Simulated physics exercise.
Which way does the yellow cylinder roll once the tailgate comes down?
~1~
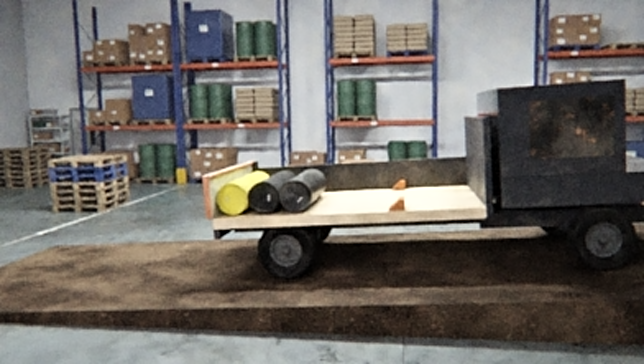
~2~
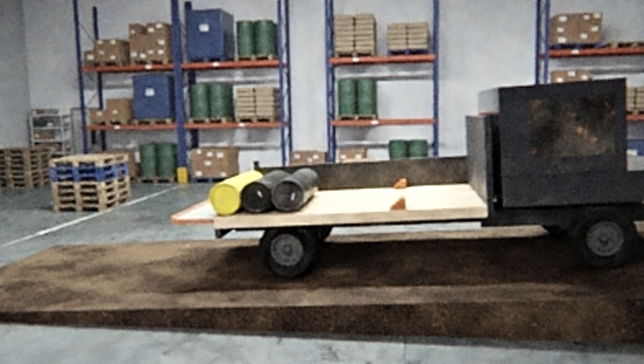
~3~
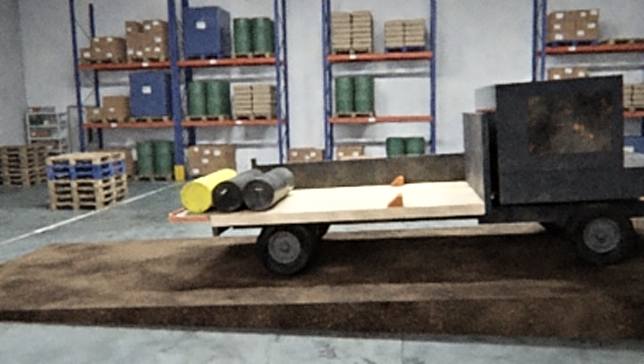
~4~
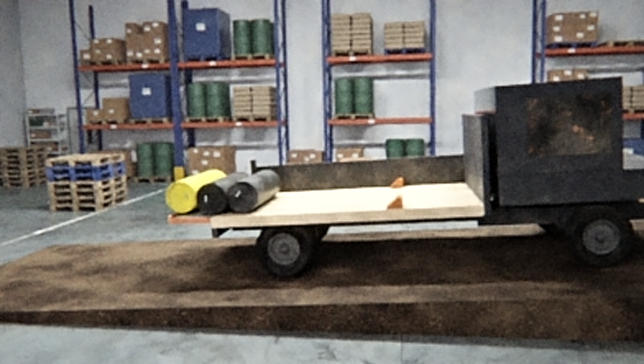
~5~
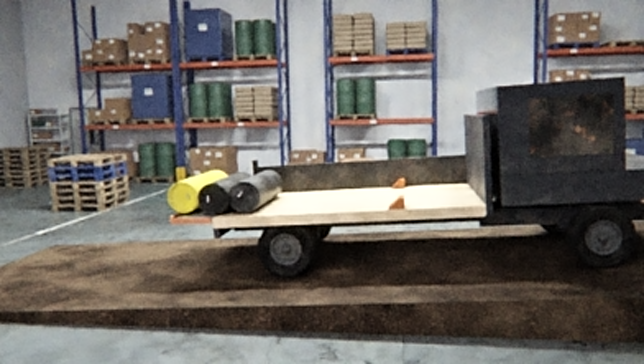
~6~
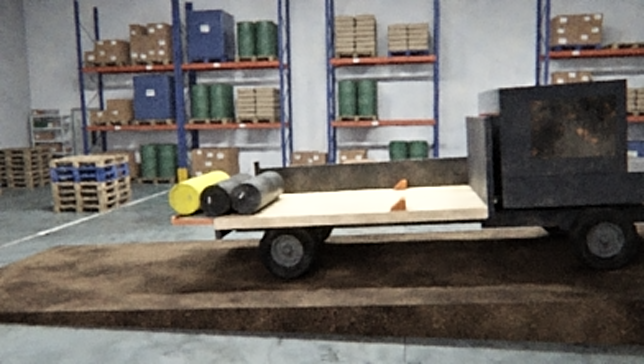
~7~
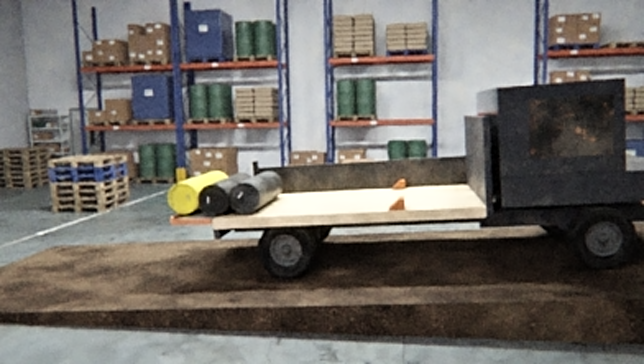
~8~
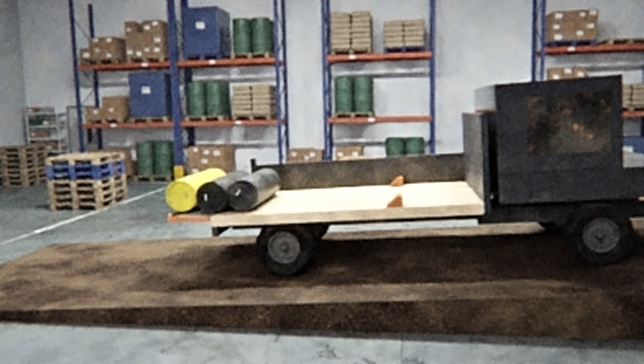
It rolls to the left, off the bed and onto the lowered tailgate.
To begin with, a dark flatbed truck stands in a warehouse with its tail to the left, and a yellow cylinder and two dark ones lie against the raised tailgate. The tailgate then drops to the left until it lies about level with the bed. The cylinders roll left after it, the yellow one leading across the hinge and onto the lowered gate. There the yellow cylinder comes to a stop near the outer edge, with the dark ones close behind it. An orange chock stays put farther along the bed, and nothing falls off the back.
